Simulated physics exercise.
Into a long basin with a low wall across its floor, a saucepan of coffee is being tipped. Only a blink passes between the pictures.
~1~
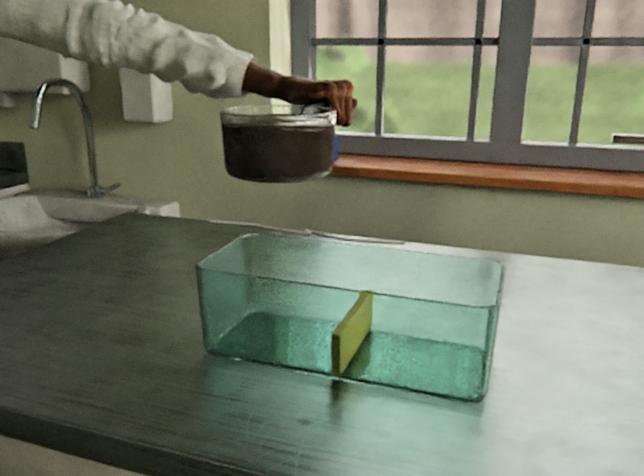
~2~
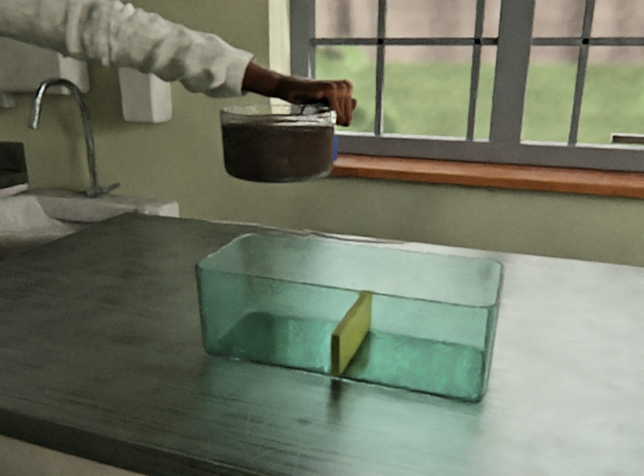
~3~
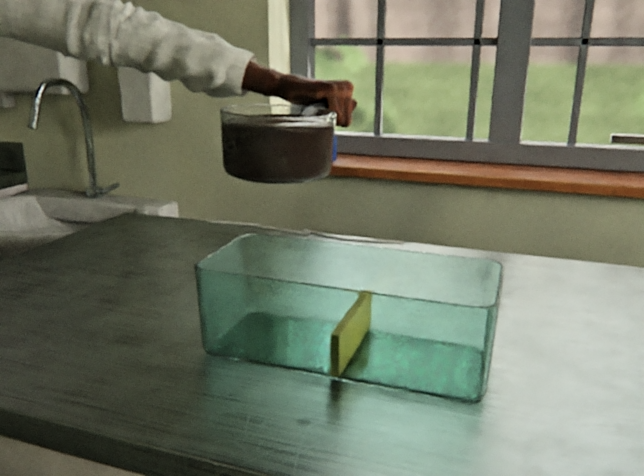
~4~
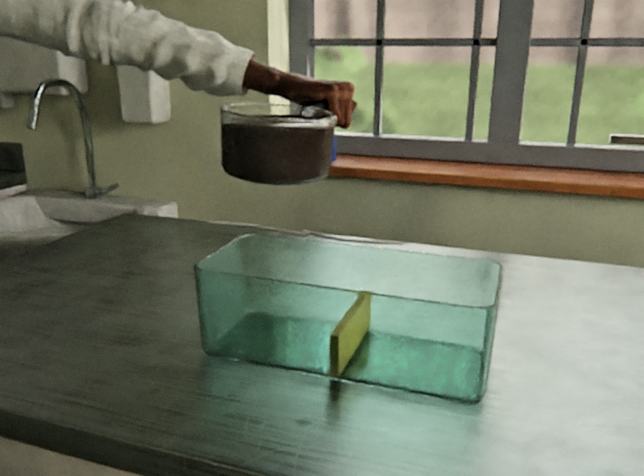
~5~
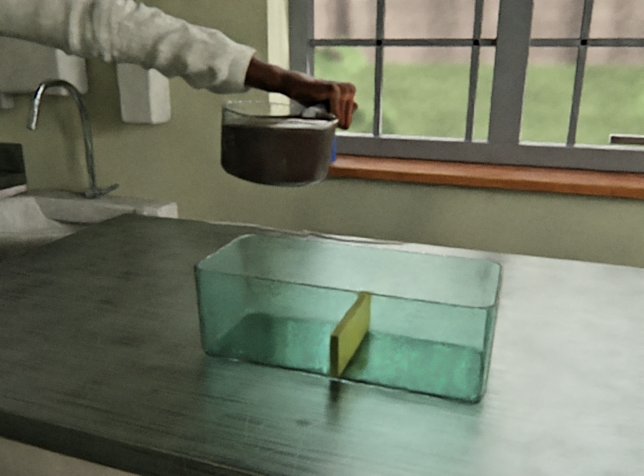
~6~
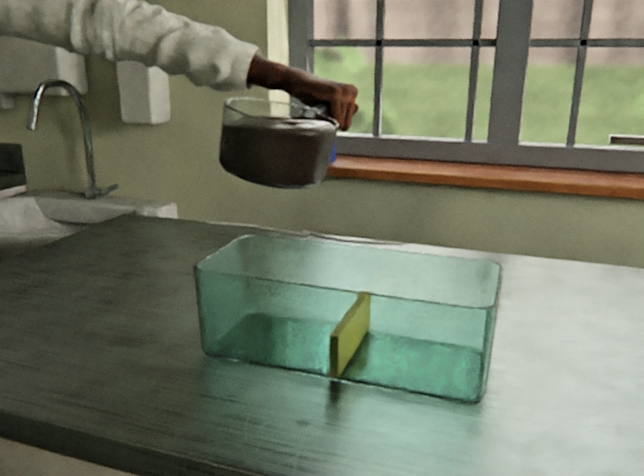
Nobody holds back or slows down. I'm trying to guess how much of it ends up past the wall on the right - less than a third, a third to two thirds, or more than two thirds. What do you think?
I'd say more than two thirds.
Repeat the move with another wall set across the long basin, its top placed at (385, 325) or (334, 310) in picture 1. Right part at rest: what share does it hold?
In order, near 55 and 95 in a hundred.
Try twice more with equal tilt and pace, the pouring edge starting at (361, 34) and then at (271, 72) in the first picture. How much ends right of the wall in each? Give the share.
95 % and 20 %.
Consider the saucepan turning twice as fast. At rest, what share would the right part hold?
It comes to some 70 per cent.
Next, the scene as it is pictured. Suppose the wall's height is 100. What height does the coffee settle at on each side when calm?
10 left, 50 right, give or take.
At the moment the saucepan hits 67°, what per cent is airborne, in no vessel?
Near 30 parts in a hundred.
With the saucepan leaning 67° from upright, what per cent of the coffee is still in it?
Roughly 50 %.
A moment on, the saucepan is tipped part way and 52 per cent is still to pour, 1 is left of the wall and 16 right of it.
Next, the saucepan is tipped right over and 8 per cent is still to pour, 7 is left of the wall and 77 right of it.
Then the saucepan is tipped right over and 0 per cent is still to pour, 19 is left of the wall and 80 right of it.
Later the saucepan is tipped right over and 0 per cent is still to pour, 19 is left of the wall and 80 right of it.
Finally, 19 per cent lies left of the wall, 80 right of it and 1 outside.
